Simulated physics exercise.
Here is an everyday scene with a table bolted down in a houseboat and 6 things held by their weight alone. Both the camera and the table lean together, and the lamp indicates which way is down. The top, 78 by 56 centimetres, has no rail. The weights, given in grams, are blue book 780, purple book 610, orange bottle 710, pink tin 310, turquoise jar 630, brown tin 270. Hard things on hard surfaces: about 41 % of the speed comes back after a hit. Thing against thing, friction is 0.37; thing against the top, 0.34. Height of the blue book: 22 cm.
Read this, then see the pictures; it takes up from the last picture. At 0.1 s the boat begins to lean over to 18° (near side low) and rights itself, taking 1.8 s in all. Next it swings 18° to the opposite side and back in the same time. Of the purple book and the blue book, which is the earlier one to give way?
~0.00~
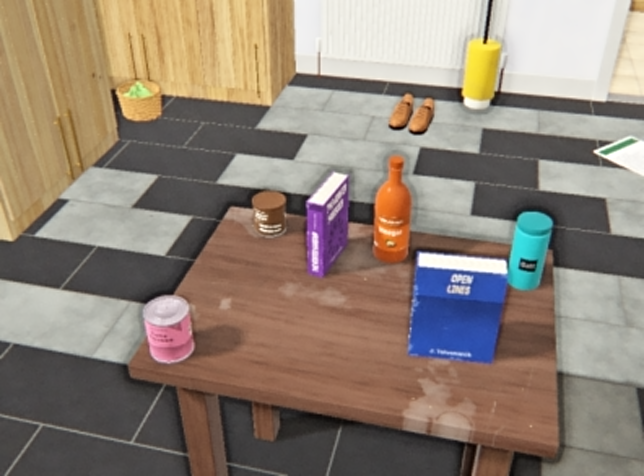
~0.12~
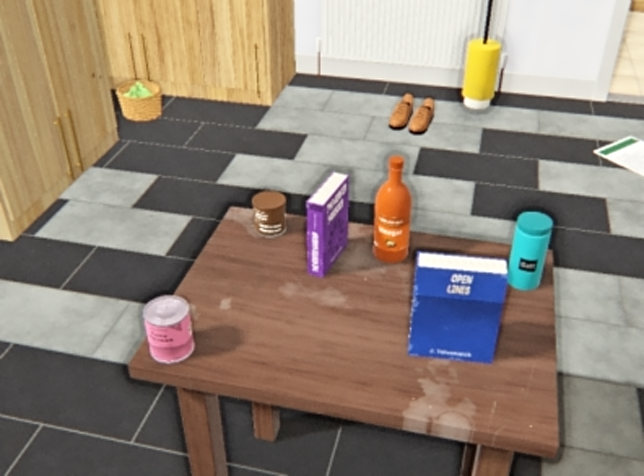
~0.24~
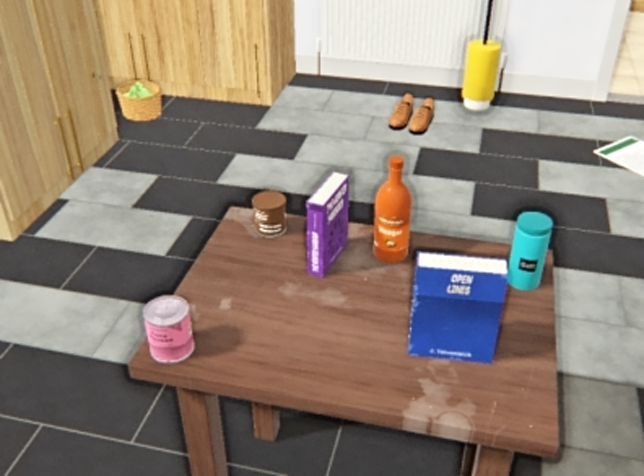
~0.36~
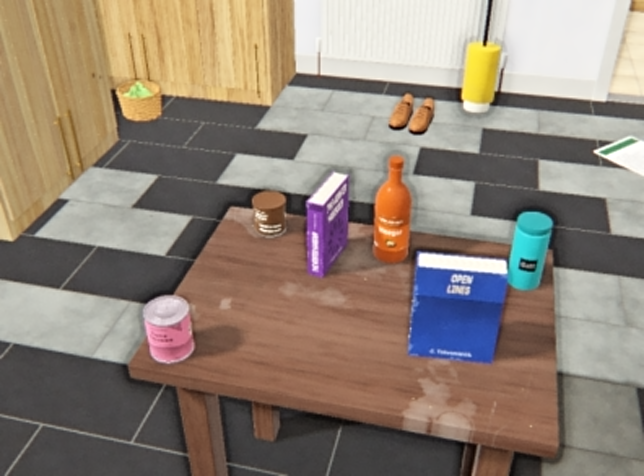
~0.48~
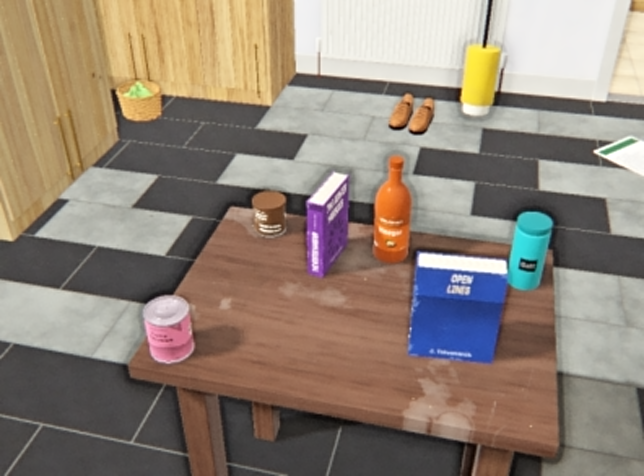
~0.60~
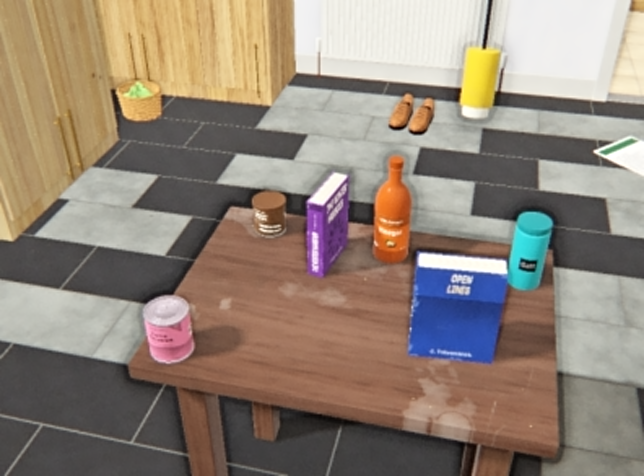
It is the latter of the two.
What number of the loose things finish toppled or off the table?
1.
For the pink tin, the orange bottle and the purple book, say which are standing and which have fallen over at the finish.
The pink tin keeps standing; the orange bottle keeps standing; the purple book is still upright.
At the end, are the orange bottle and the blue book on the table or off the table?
Result: Orange bottle remains in bounds, blue book goes out of bounds.
Around 1.50 s, boat heeled 7°, near side down; blue book now off the table.
Around 1.90 s, boat level.
Finally (4.2 s), off the table, blue book; the other 5 still in place (within 5 cm). Final places as that camera would see them, purple book near (328, 224). Purple book was never lost; blue book went at 1.06 s.
